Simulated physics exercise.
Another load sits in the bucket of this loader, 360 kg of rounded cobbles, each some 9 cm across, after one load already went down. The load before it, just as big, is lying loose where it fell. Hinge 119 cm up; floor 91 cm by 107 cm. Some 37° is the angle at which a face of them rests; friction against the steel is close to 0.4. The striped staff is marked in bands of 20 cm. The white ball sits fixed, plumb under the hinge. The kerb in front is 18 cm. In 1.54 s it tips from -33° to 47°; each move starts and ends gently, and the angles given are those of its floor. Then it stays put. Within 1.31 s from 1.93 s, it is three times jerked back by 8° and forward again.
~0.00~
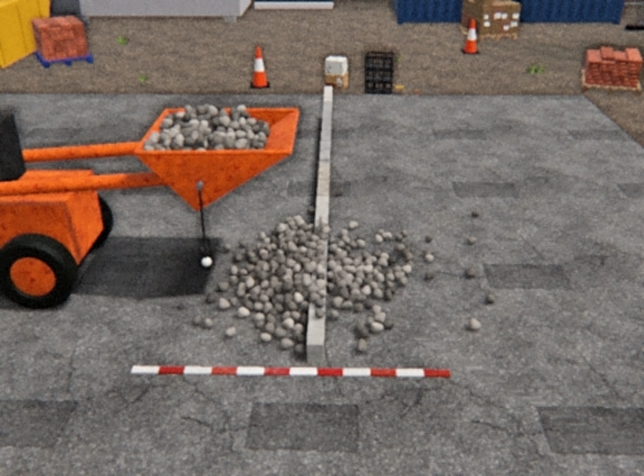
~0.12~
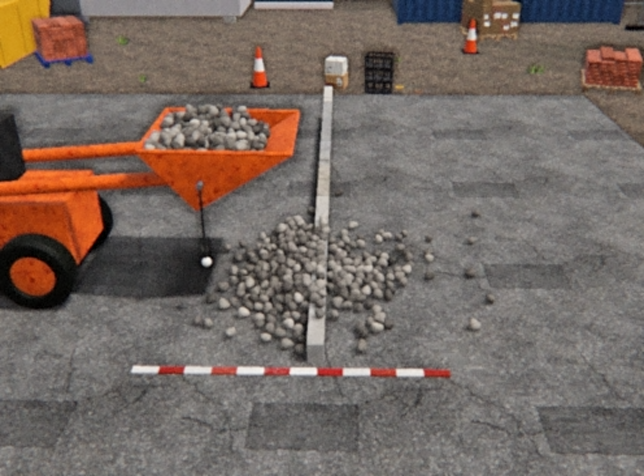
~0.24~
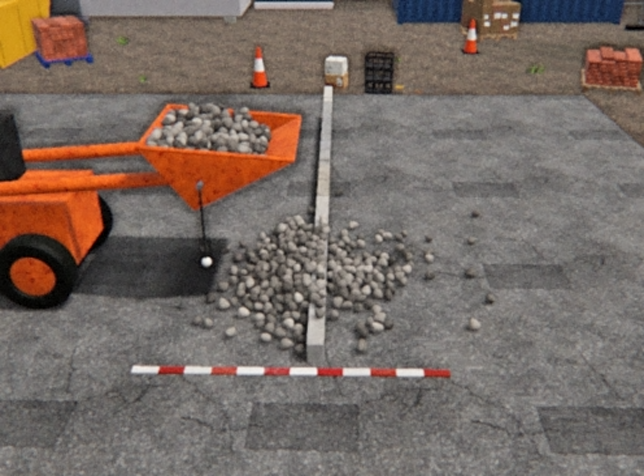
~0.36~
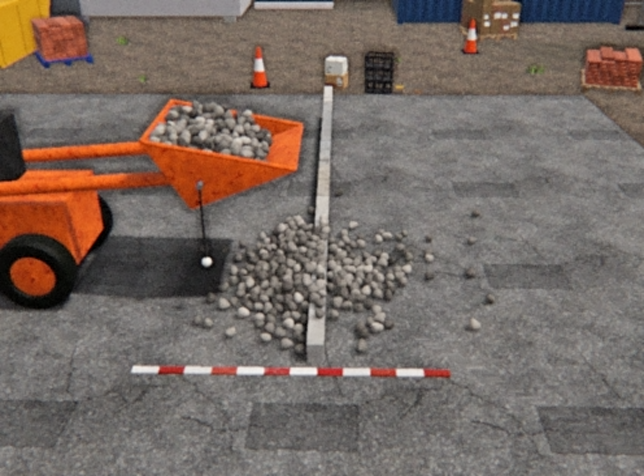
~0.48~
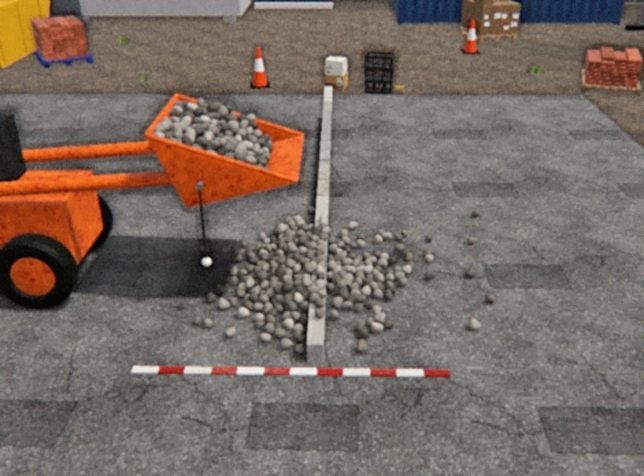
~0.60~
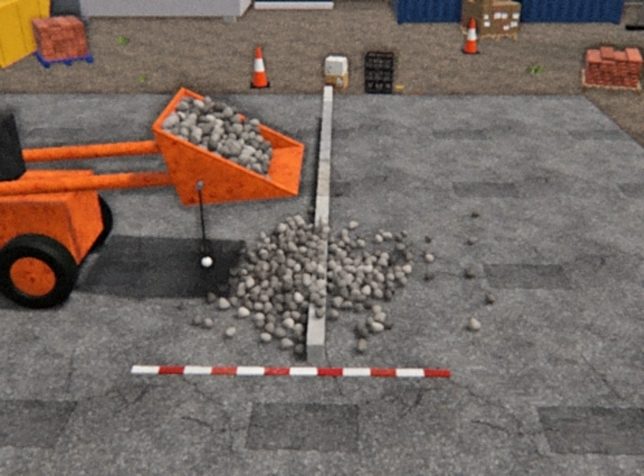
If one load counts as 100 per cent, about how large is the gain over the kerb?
Around 25 per cent.
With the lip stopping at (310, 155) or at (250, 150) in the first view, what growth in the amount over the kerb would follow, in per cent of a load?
First some 50, then 0 per cent.
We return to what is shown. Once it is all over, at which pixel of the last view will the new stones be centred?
The centre sits about (292, 265).
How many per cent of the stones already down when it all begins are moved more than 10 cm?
Near 15 per cent, I reckon.
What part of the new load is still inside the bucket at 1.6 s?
Roughly 20 per cent remains inside.
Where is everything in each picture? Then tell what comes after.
The bucket is at -33°, its lip at (290, 152); the top of the load is at (206, 112). The earlier load is highest near (305, 247), 27 cm above ground level, 71 % on this side of the kerb, 29 % over the kerb, in the first picture.
The bucket is at -32°, its lip at (291, 155); the top of the load is at (207, 112); the stones move at 0.1 m/s on average, in the second picture.
Lip at (293, 161), floor tilted -28°, highest stones at (198, 111); the stones move at 0.2 m/s on average, in the third picture.
The bucket is at -22°, its lip at (296, 170); the top of the load is at (185, 112); the stones move at 0.2 m/s on average, in the fourth picture.
Lip at (297, 181), floor tilted -15°, highest stones at (187, 109); the stones move at 0.3 m/s on average, in the fifth picture.
Lip at (297, 194), floor tilted -6°, highest stones at (193, 106); the stones move at 0.3 m/s on average, in the sixth picture.
After 1.2 s the floor is at 35°; in per cent of one load, 94 in the bucket, 77 on this side of the kerb, 29 over the kerb; the foremost stones are at (458, 260).
After 1.6 s the floor is at 47°; in per cent of one load, 18 in the bucket, 144 on this side of the kerb, 39 over the kerb; the foremost stones are at (458, 260).
After 3.7 s the floor is at 47°; in per cent of one load, 0 in the bucket, 146 on this side of the kerb, 54 over the kerb; the foremost stones are at (484, 279).
After 6.4 s the floor is at 47°; in per cent of one load, 0 in the bucket, 146 on this side of the kerb, 54 over the kerb; the foremost stones are at (484, 279). Net gain over the kerb, 25.
